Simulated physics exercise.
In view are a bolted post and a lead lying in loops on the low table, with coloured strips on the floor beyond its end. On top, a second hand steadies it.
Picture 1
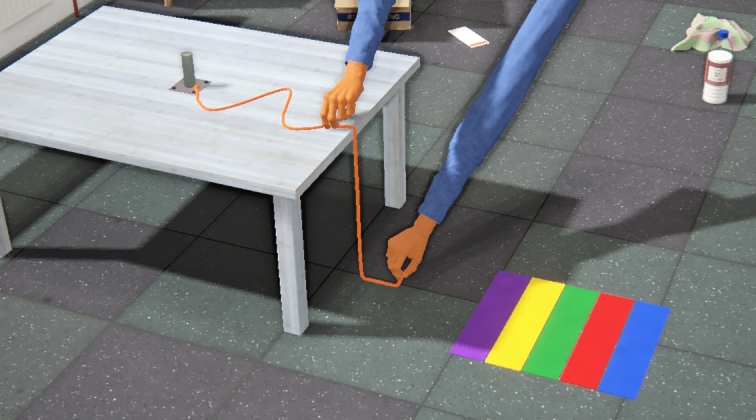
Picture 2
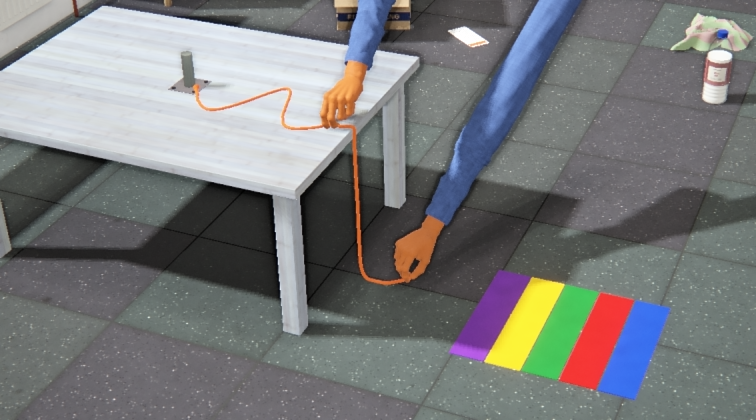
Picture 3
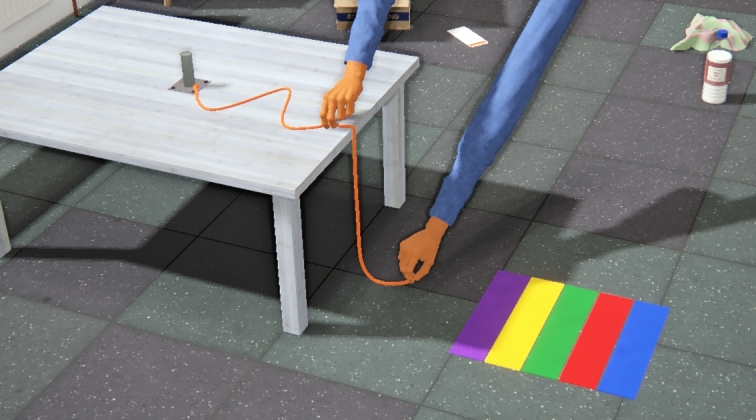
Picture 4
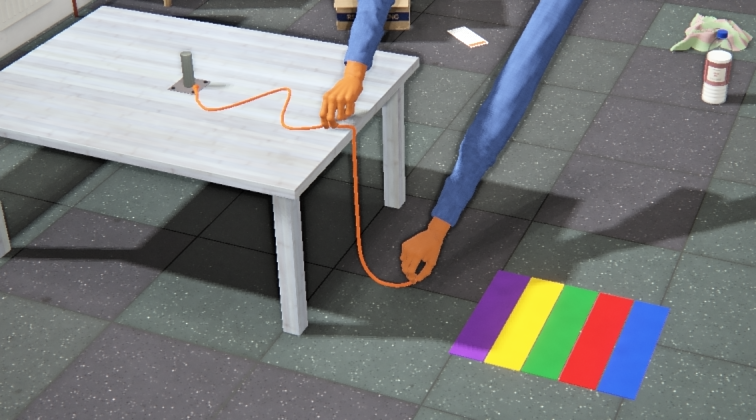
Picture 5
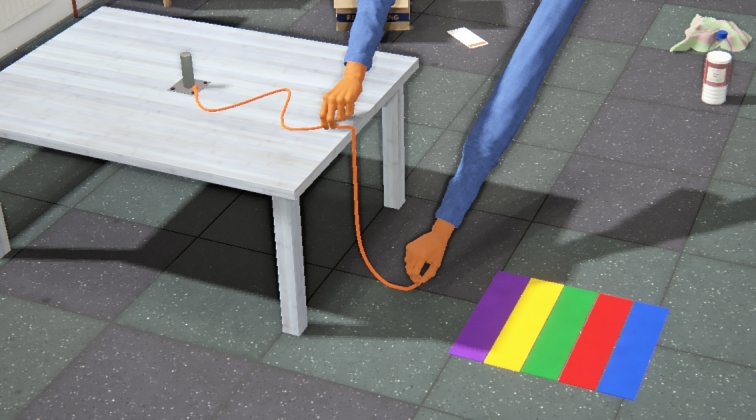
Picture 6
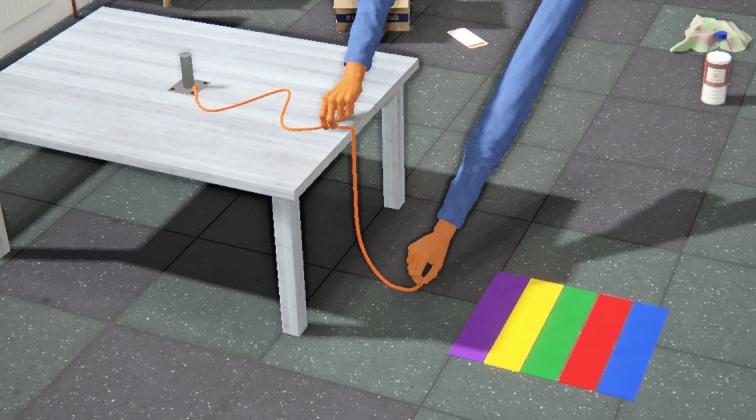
Blue-sleeved hands holding an orange cord over a table edge, the lower one drawing its end slightly right near coloured floor strips.
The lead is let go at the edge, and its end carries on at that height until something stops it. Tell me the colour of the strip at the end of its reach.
It is blue.
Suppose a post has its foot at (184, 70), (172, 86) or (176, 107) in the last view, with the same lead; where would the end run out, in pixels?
Somewhere near (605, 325), (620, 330) and (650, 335), in that order.
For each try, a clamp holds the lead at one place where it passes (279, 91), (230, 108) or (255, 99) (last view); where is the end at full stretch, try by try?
Approximately (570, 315), (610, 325) and (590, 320) respectively.
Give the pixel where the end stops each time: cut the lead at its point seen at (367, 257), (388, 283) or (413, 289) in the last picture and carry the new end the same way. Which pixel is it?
About (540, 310) first, then about (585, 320), and finally about (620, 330).
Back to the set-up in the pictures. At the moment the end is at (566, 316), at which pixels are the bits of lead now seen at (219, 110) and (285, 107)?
About (255, 98) for the first point; the other lies about (352, 124).
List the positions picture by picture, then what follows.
End (402, 276); purple (476, 341); yellow (511, 350); green (548, 359); red (585, 368); blue (623, 377), in the first picture.
End (410, 278); lead through (200, 104) (264, 95) (283, 114) (338, 126) (357, 191) (360, 257), in the second picture.
End (414, 279), in the third picture.
End (416, 280); lead through (200, 104) (264, 95) (283, 115) (338, 126) (356, 191) (361, 257), in the fourth picture.
End (420, 282), in the fifth picture.
End (422, 282); lead through (199, 105) (263, 96) (282, 115) (337, 127) (355, 192) (367, 258), in the sixth picture.
Soon after, end near (567, 316); over green.
After that, end near (612, 327); over red.
At the stop, end near (639, 333); over blue. It gets as far as the blue strip.
